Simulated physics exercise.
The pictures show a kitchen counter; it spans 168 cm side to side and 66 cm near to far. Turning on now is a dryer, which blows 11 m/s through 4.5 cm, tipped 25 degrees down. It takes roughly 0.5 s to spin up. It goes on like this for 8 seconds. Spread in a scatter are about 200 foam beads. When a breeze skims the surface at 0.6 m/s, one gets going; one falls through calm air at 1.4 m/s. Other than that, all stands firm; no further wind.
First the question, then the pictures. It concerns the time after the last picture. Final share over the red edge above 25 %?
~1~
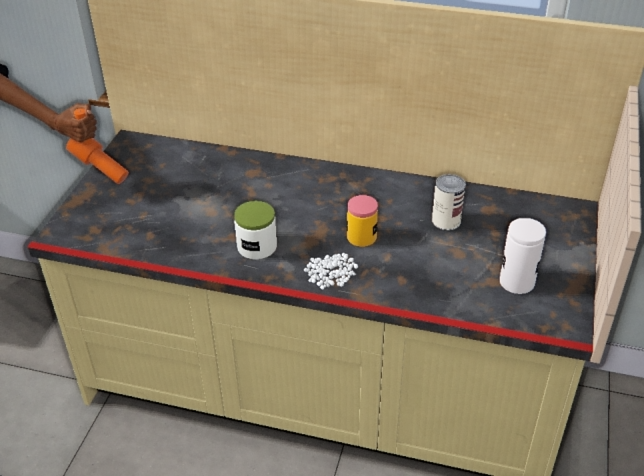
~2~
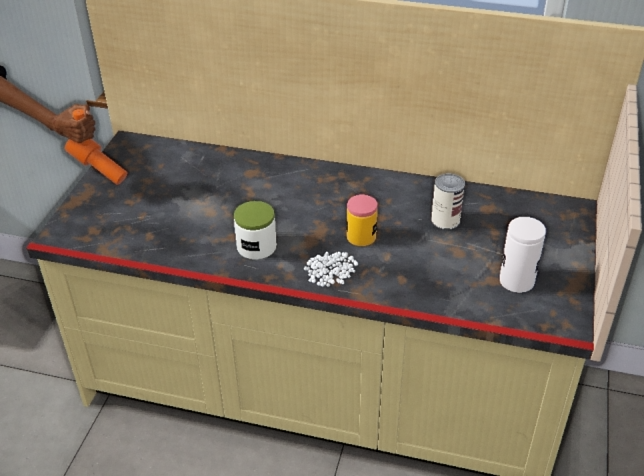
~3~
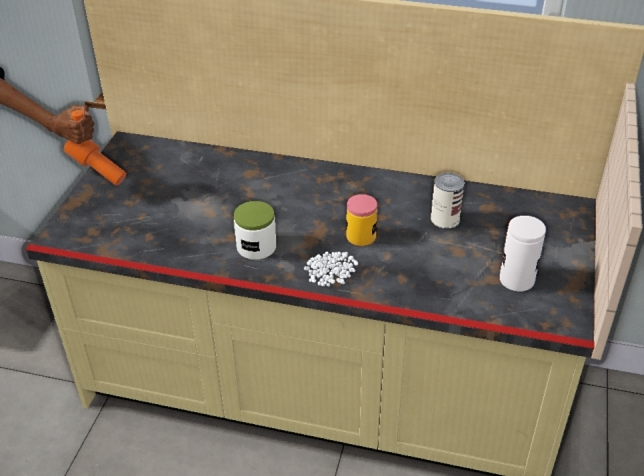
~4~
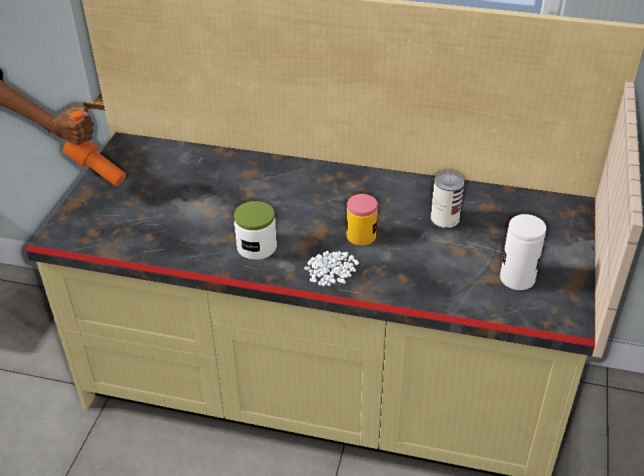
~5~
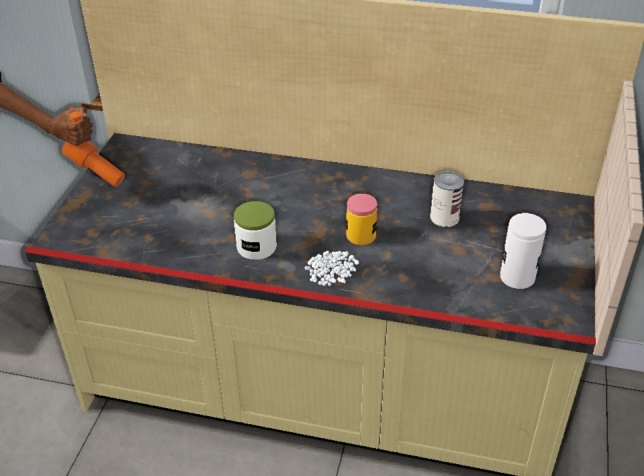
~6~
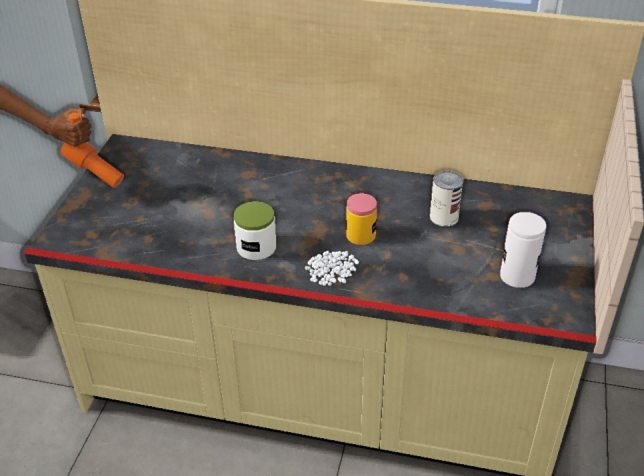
No, the quarter mark is not passed.
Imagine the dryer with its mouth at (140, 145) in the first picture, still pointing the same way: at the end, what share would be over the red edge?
40 per cent, roughly.
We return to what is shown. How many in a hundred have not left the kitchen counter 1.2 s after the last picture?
Around 100 in a hundred are still there.
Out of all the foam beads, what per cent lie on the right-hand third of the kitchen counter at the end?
About 15 percent.
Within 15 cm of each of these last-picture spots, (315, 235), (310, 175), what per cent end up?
Roughly 20 % and 0 %, in that order.
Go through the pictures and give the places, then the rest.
In the first picture, the middle of the foam beads is near (331, 268), none has stirred yet and the mouth of the dryer is at (123, 178).
In the second picture, the middle of the foam beads is near (328, 265), none has stirred yet and the red edge is centred on (291, 296).
In the third picture, the middle of the foam beads is near (331, 267), none has stirred yet, the top of a jar is at (362, 204) and the top of a jar is at (254, 213).
In the fourth picture, the middle of the foam beads is near (332, 266) and none has stirred yet.
In the fifth picture, the middle of the foam beads is near (332, 266) and none has stirred yet.
In the sixth picture, the middle of the foam beads is near (332, 266) and none has stirred yet.
Then, 1.2 s after the last picture, 0 % are over the red edge; the middle of those still in play is near (331, 266); 40 % have settled or left.
Then, 2.1 s after the last picture, 0 % are over the red edge; the middle of those still in play is near (335, 271); 43 % have settled or left.
Then, 4.0 s after the last picture, 2 % are over the red edge; the middle of those still in play is near (333, 268); 46 % have settled or left.
Then, 7.6 s after the last picture, at the end, 3 % are over the red edge; the middle of those still in play is near (332, 271).
